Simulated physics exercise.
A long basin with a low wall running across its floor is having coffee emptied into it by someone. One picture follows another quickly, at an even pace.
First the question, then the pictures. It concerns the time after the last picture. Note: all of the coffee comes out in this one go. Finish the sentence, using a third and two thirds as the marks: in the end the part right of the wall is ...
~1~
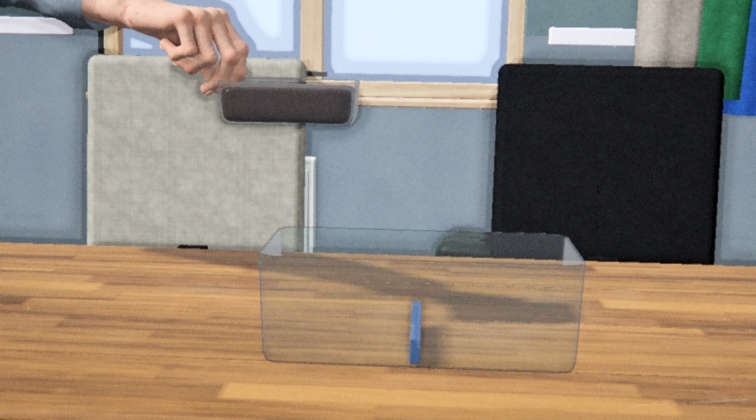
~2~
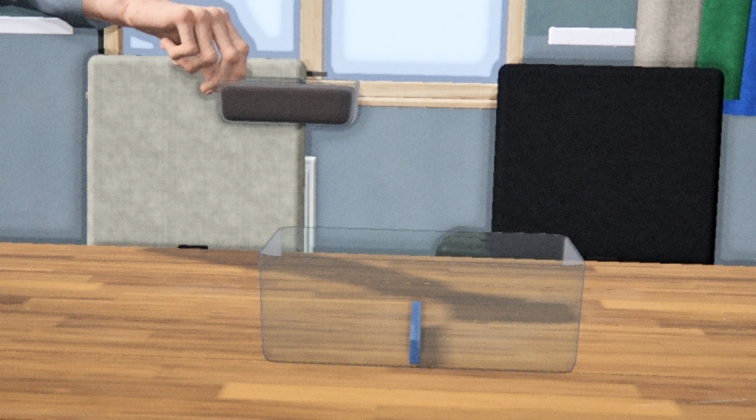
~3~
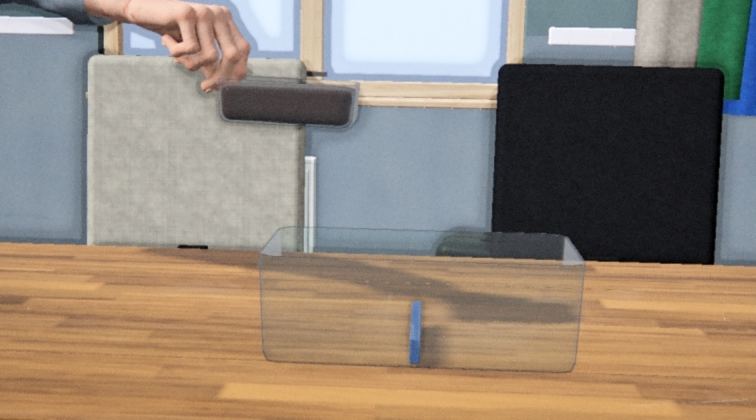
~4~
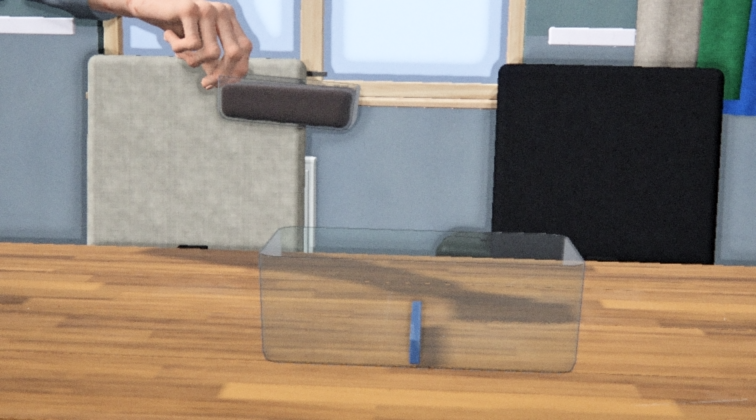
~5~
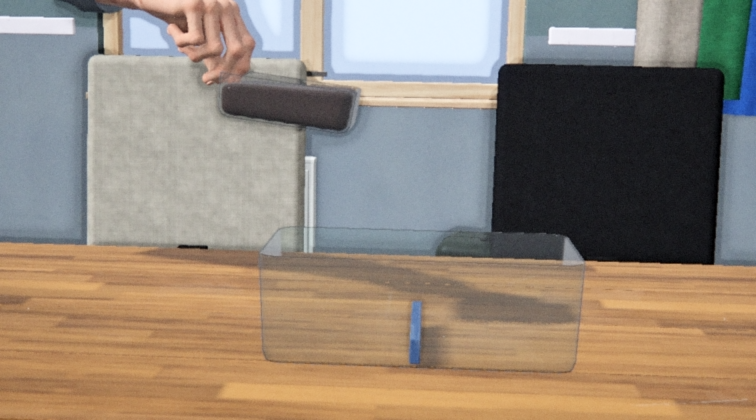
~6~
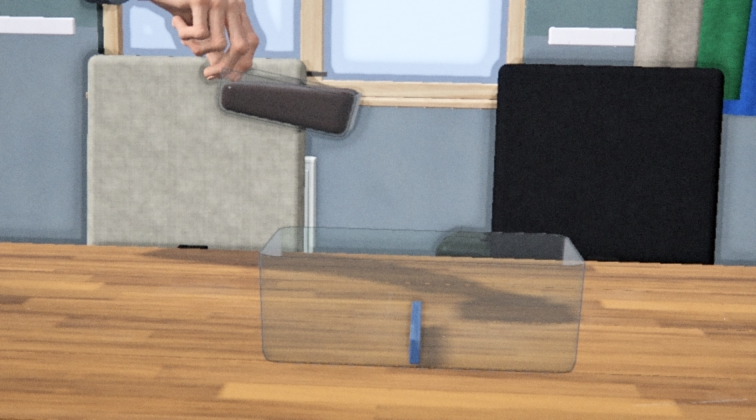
Between a third and two thirds of the whole.
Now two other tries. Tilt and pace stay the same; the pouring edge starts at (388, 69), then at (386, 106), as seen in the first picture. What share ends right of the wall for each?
Roughly 75 in a hundred the first time and 70 in a hundred the second.
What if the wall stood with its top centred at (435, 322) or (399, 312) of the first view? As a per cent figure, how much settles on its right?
First try close to 30 percent, second try close to 70 percent.
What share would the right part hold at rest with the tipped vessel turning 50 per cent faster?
Roughly 55 %.
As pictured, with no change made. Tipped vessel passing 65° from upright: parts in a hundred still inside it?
20 per cent, approximately.
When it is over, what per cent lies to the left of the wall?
I'd put it at around 40 %.
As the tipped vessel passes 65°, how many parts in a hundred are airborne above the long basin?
40 %.
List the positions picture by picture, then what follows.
Tilt 0°; pouring edge (356, 84); surface from (228, 86) to (355, 89); the long basin's rim runs from (270, 242) to (575, 251); the wall's top is at (416, 320), in the first frame.
Tilt 0°; pouring edge (356, 84); surface from (228, 86) to (355, 90), in the second frame.
Tilt 2°; pouring edge (357, 86); surface from (228, 86) to (355, 90), in the third frame.
Tilt 4°; pouring edge (357, 89); surface from (229, 85) to (355, 91), in the fourth frame.
Tilt 7°; pouring edge (358, 92); surface from (229, 84) to (356, 92), in the fifth frame.
Tilt 11°; pouring edge (358, 97); surface from (230, 84) to (358, 93); 1 per cent is over the edge, in the sixth frame.
A moment on, the tilt is 65° and 18 per cent is still to pour, 11 is left of the wall and 31 right of it.
Next, the tilt is 102° and 2 per cent is still to pour, 36 is left of the wall and 58 right of it.
Then the tilt is 113° and 0 per cent is still to pour, 41 is left of the wall and 58 right of it.
Later the tilt is 113° and 0 per cent is still to pour, 41 is left of the wall and 58 right of it.
Finally, 41 per cent lies left of the wall, 58 right of it and 1 outside.
